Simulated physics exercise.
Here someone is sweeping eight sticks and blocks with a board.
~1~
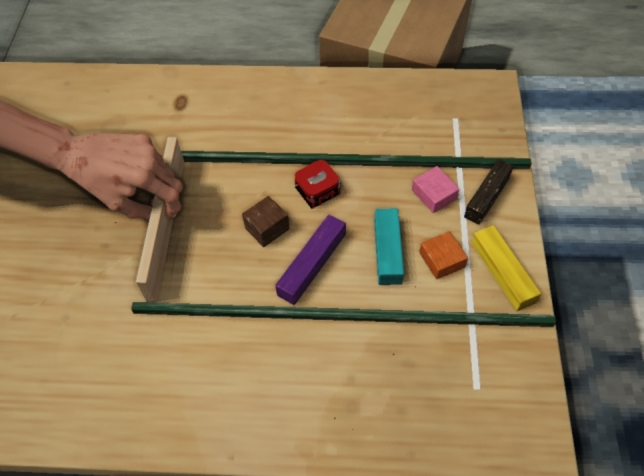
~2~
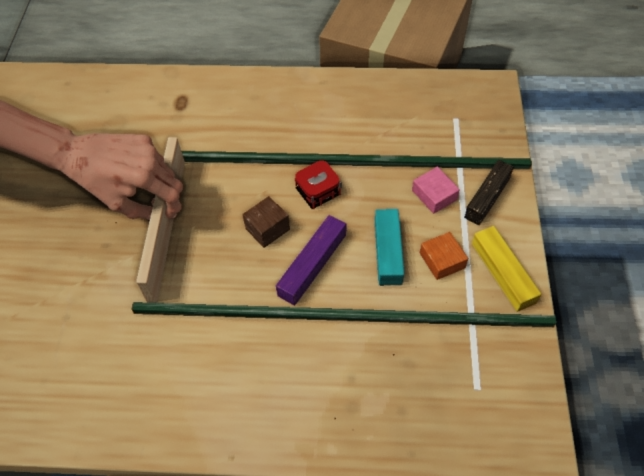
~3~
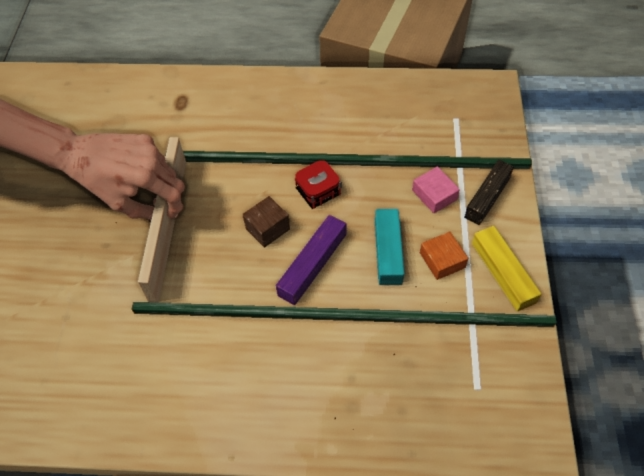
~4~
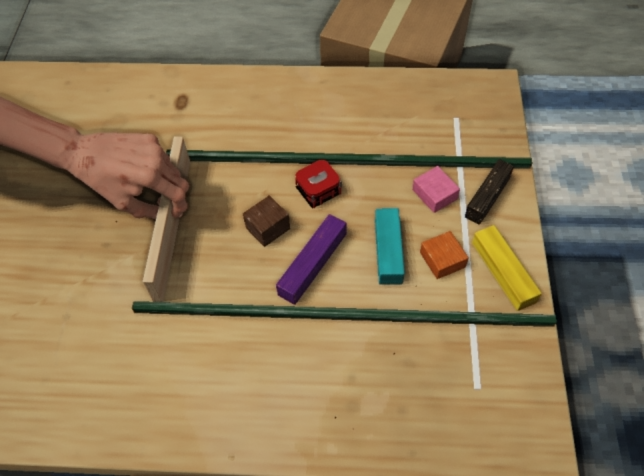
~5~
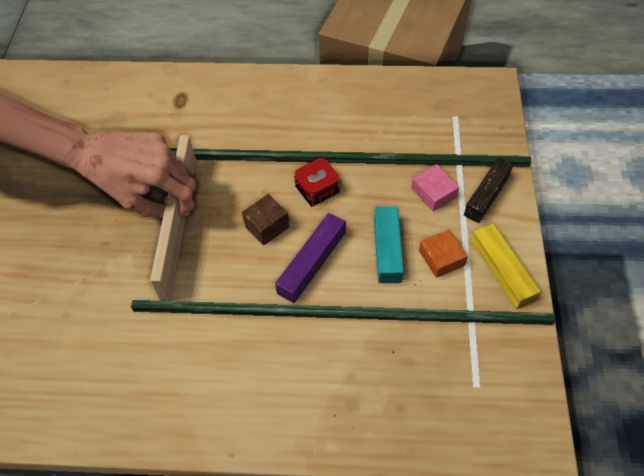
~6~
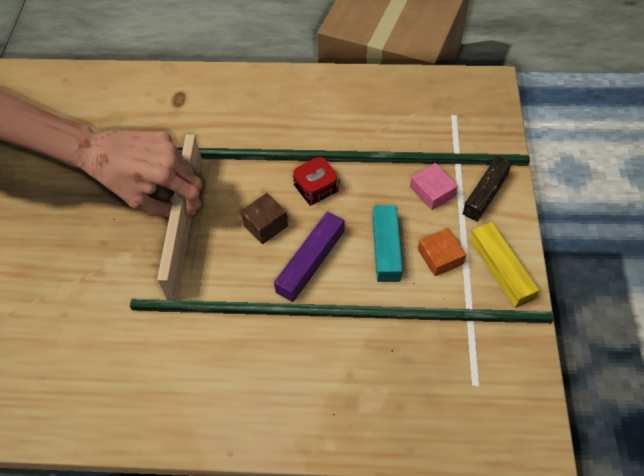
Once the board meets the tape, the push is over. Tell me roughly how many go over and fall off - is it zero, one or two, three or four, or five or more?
Band: One to two.
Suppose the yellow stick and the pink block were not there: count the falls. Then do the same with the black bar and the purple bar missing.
The first count is 0 and the second is 0.
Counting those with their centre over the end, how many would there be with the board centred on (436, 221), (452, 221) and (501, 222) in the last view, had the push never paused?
Counts: 0, 1, 5.
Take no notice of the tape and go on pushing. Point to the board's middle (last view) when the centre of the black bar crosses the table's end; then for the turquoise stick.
The middle sits near (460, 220) for the first and near (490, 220) for the other.
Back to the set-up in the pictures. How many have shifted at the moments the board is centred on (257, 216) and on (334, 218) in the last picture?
Moved so far: 1, later 4.
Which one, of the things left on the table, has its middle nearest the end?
It is the orange block.
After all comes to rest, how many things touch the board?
3 of them.
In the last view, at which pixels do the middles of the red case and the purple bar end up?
Final spots - red case (481, 176), purple bar (495, 262).
Early on, none off yet; yellow stick at rest near (503, 264); black bar at rest near (487, 189); orange block at rest near (442, 252).
A while later, none off yet; yellow stick at rest near (503, 264); black bar at rest near (487, 189); orange block travelled about its own width near (466, 260).
Finally, the number that fall off is one or two; lost, black bar and yellow stick.
